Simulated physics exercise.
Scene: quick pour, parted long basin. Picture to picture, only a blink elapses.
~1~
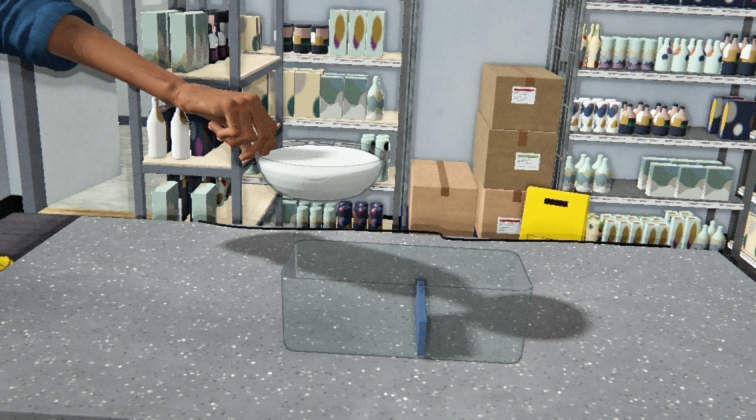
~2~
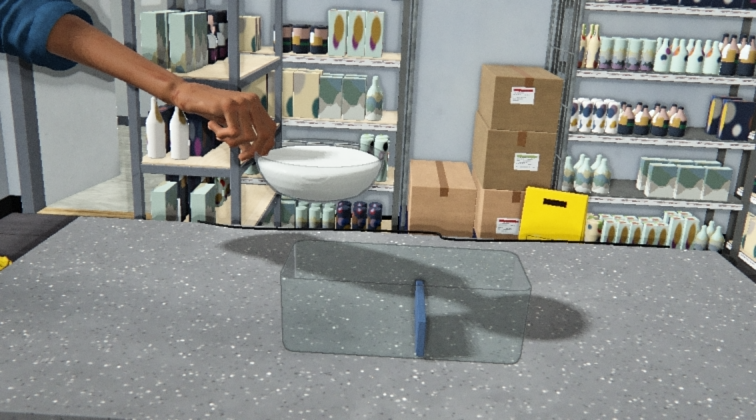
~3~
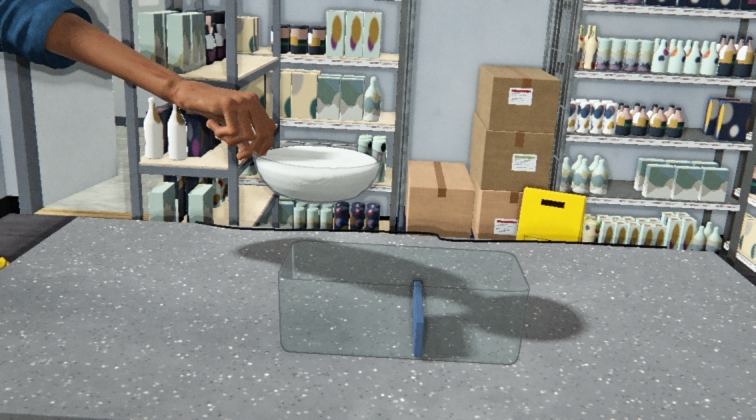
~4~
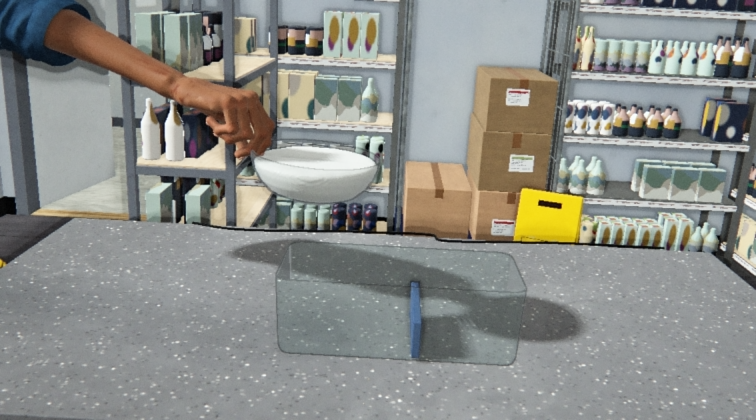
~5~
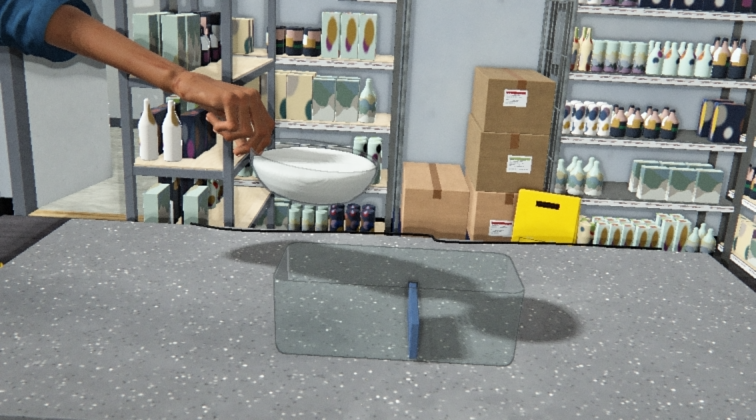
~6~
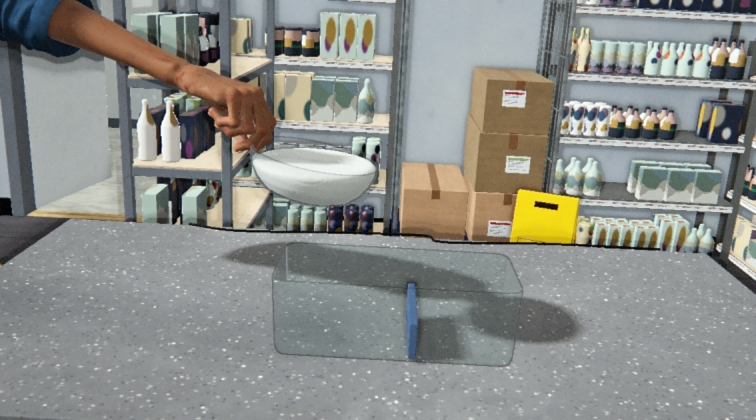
A hand holding a white bowl above a clear divided basin tilts it slightly rightward.
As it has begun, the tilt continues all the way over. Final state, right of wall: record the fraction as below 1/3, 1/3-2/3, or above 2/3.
My call is that the right side sits mid-range, from a third up to two thirds.
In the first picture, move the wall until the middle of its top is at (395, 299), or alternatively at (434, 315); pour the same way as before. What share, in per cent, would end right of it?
Try 1: Some 80 %; try 2: 35 %.
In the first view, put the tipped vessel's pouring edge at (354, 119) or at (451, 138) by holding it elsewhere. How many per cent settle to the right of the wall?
In order, roughly 5 percent and 85 percent.
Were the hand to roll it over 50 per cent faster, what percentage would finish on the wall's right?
Close to 40 out of every hundred.
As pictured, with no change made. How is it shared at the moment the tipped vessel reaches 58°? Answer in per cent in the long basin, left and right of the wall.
About 10 per cent on the left and 20 on the right.
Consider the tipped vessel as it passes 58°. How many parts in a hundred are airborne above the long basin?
Around 35 %.
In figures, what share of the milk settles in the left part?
Some 50 per cent.
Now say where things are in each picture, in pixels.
The first picture shows tilt 0°; pouring edge (384, 156); surface from (261, 155) to (382, 161); the long basin's rim runs from (289, 258) to (525, 271); the wall's top is at (422, 300).
The second picture shows tilt 0°; pouring edge (384, 157); surface from (260, 155) to (381, 162).
The third picture shows tilt 2°; pouring edge (382, 159); surface from (258, 155) to (379, 164).
The fourth picture shows tilt 4°; pouring edge (380, 162); surface from (256, 155) to (378, 165).
The fifth picture shows tilt 6°; pouring edge (378, 166); surface from (255, 156) to (376, 166).
The sixth picture shows tilt 10°; pouring edge (377, 170); surface from (255, 156) to (376, 167).
A moment on, the tilt is 58° and 36 per cent is still to pour, 9 is left of the wall and 22 right of it.
Next, the tilt is 91° and 2 per cent is still to pour, 46 is left of the wall and 49 right of it.
Then the tilt is 101° and 0 per cent is still to pour, 50 is left of the wall and 49 right of it.
Later the tilt is 101° and 0 per cent is still to pour, 50 is left of the wall and 49 right of it.
In the end 50 per cent lies left of the wall, 49 right of it and 1 outside.
